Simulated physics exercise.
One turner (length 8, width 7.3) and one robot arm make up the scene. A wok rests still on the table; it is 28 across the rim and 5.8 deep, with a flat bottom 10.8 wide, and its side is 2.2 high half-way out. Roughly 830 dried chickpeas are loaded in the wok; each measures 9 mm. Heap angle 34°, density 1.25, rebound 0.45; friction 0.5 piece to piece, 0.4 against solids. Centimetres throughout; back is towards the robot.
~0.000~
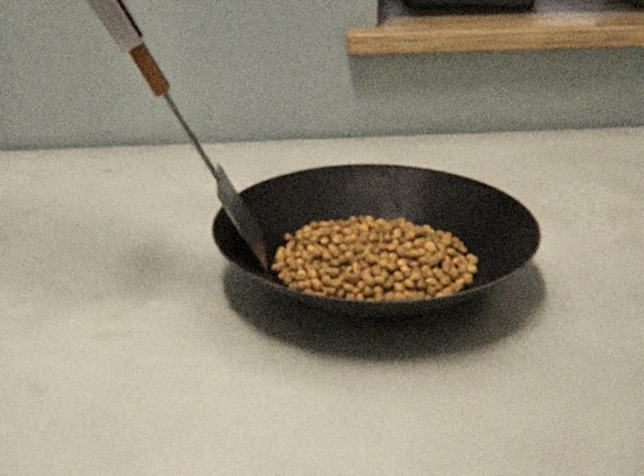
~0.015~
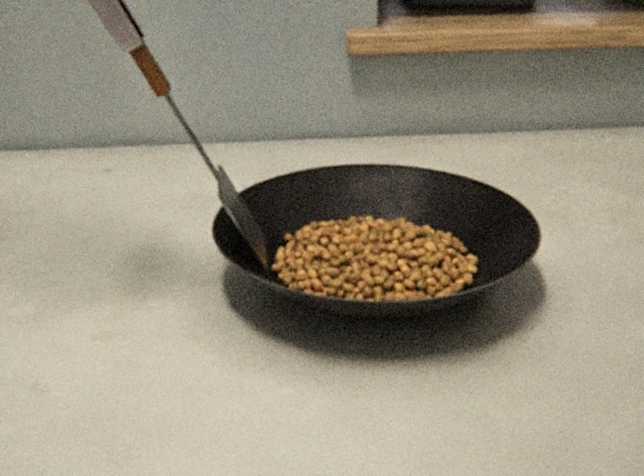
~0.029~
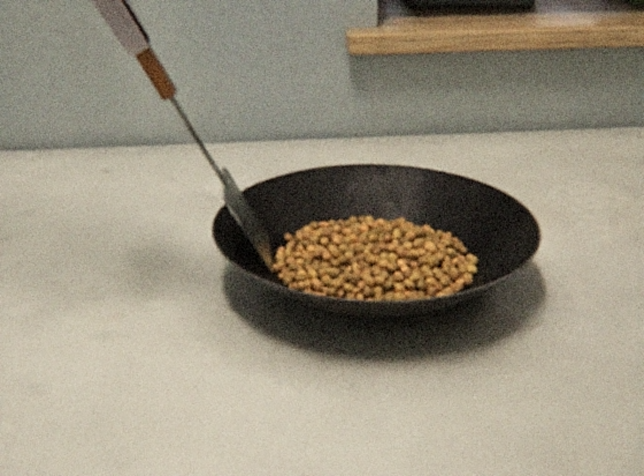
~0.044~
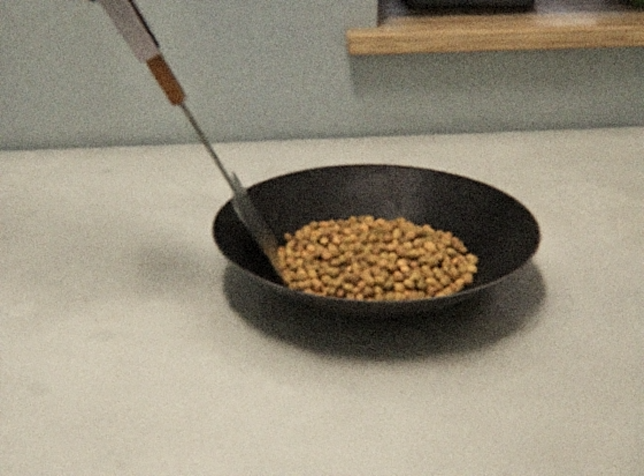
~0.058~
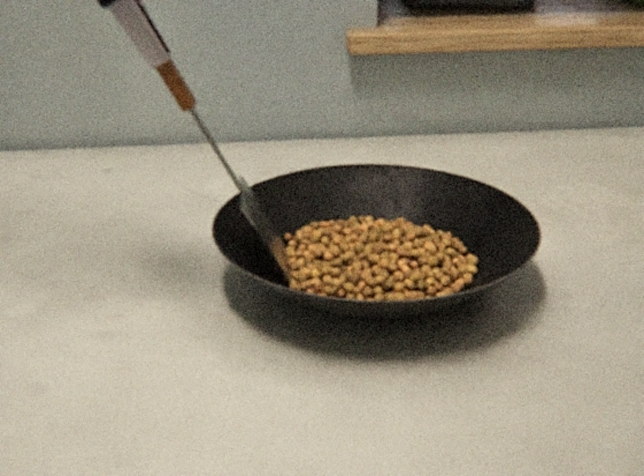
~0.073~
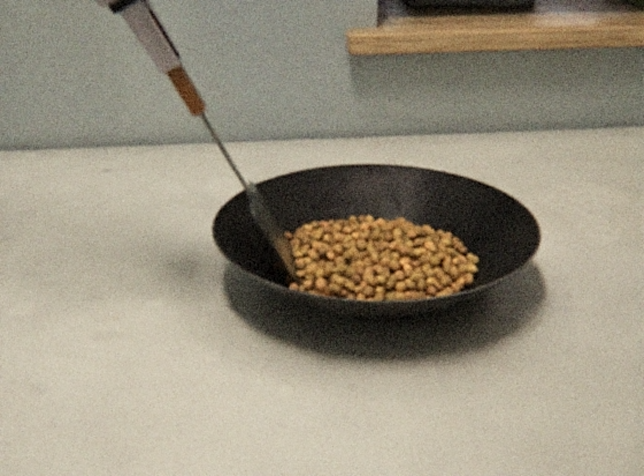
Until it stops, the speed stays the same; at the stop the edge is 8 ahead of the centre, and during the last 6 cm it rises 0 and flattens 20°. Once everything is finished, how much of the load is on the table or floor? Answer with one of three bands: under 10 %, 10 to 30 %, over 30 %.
Under 10 %.
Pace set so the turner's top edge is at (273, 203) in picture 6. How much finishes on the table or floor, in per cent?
I'd say around 15 per cent.
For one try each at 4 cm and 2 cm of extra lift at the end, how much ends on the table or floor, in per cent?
First try about 5 %, second try about 5 %.
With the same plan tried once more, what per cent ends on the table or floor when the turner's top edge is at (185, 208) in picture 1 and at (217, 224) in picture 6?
It works out to about 5 %, more or less.
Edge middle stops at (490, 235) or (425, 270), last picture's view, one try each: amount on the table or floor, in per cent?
The two tries give near 20 and near 0 in a hundred.
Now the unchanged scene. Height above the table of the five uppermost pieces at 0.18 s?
I'd put them at about 4 centimetres above the table.
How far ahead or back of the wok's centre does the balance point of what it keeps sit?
4.5 cm ahead.
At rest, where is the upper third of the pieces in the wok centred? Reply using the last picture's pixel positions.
(483, 229).
After 0.18 s, sloping 63°, highest piece 5 above the table; 827 in the wok.
After 0.29 s, sloping 56°, highest piece 6 above the table; 827 in the wok.
After 0.54 s, sloping 43°, highest piece 7 above the table; 792 in the wok, 33 on the table or floor, 2 on the blade or in flight.
After 1.59 s, sloping 43°, highest piece 7 above the table; 792 in the wok, 35 on the table or floor.
In the end, 792 in the wok, 35 on the table or floor. That is 4 % on the table or floor.
